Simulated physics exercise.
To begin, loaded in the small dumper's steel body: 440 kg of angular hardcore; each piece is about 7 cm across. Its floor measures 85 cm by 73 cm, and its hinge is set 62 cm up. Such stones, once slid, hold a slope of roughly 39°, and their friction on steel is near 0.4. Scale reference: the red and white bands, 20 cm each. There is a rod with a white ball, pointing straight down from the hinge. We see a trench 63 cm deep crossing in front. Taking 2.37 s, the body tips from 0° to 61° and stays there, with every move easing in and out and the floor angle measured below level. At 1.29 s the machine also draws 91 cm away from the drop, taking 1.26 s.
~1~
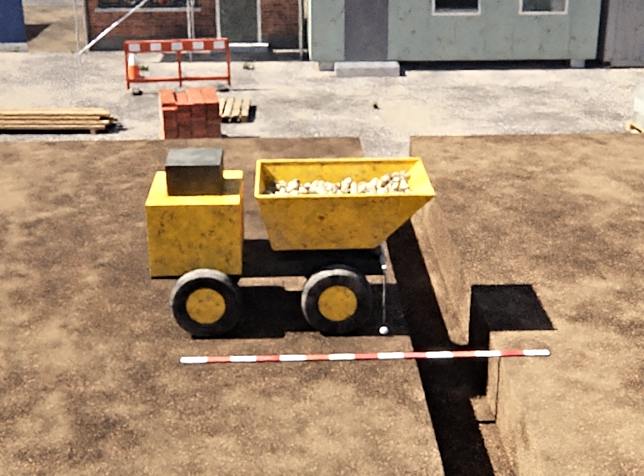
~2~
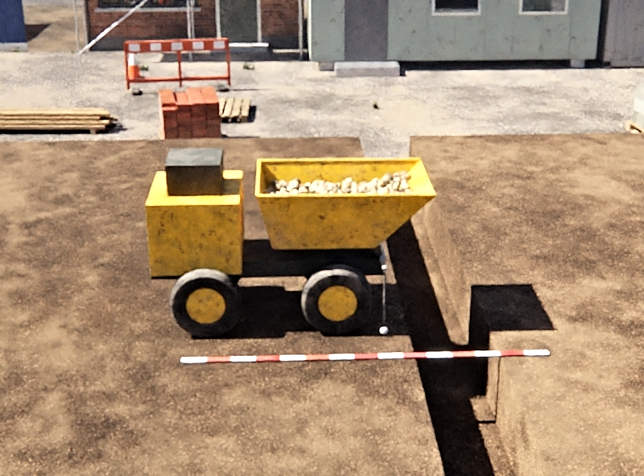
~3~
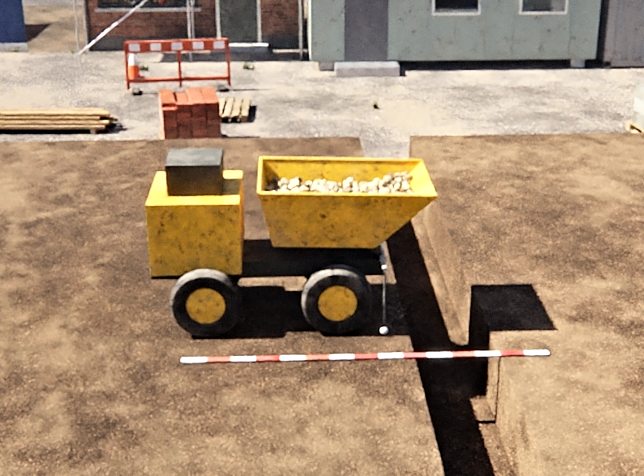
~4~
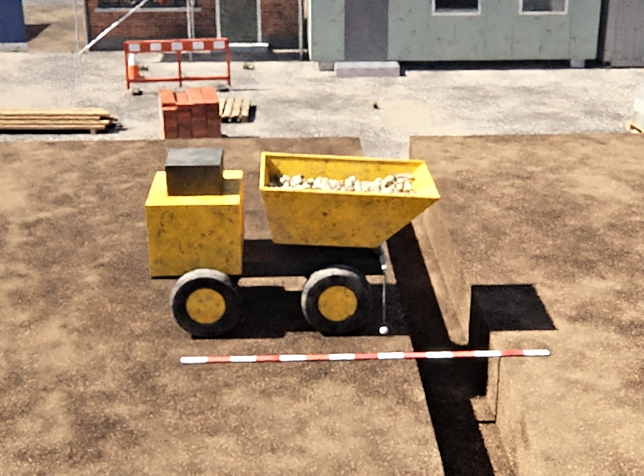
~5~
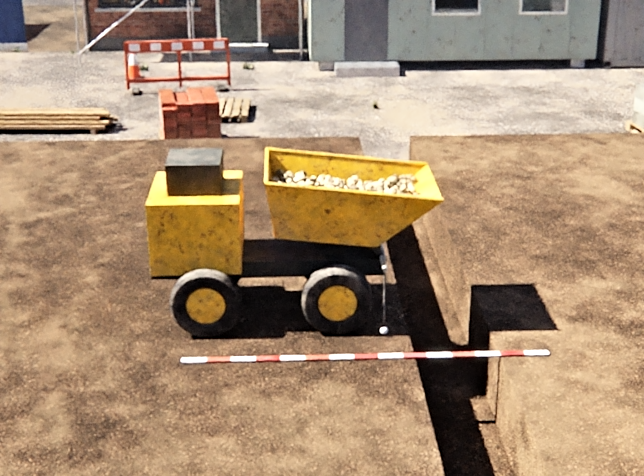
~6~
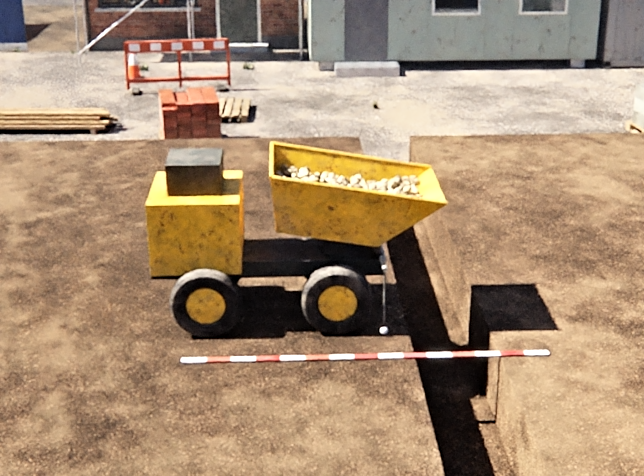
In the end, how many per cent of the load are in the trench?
Roughly 20 per cent ends up in the trench.
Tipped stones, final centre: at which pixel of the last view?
The resting stones are centred at roughly (387, 307).
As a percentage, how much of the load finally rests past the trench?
About 0%.
A little later the floor is at 52°; 100 % in the body; the foremost stones are at (443, 248).
Then the floor is at 61°; 85 % in the body, 11 % short of the trench, 4 % in the trench; the foremost stones are at (447, 371).
Later still the floor is at 61°; 79 % in the body, 16 % short of the trench, 5 % in the trench; the foremost stones are at (467, 379).
In the end the floor is at 61°; 46 % in the body, 35 % short of the trench, 19 % in the trench; the foremost stones are at (476, 374).
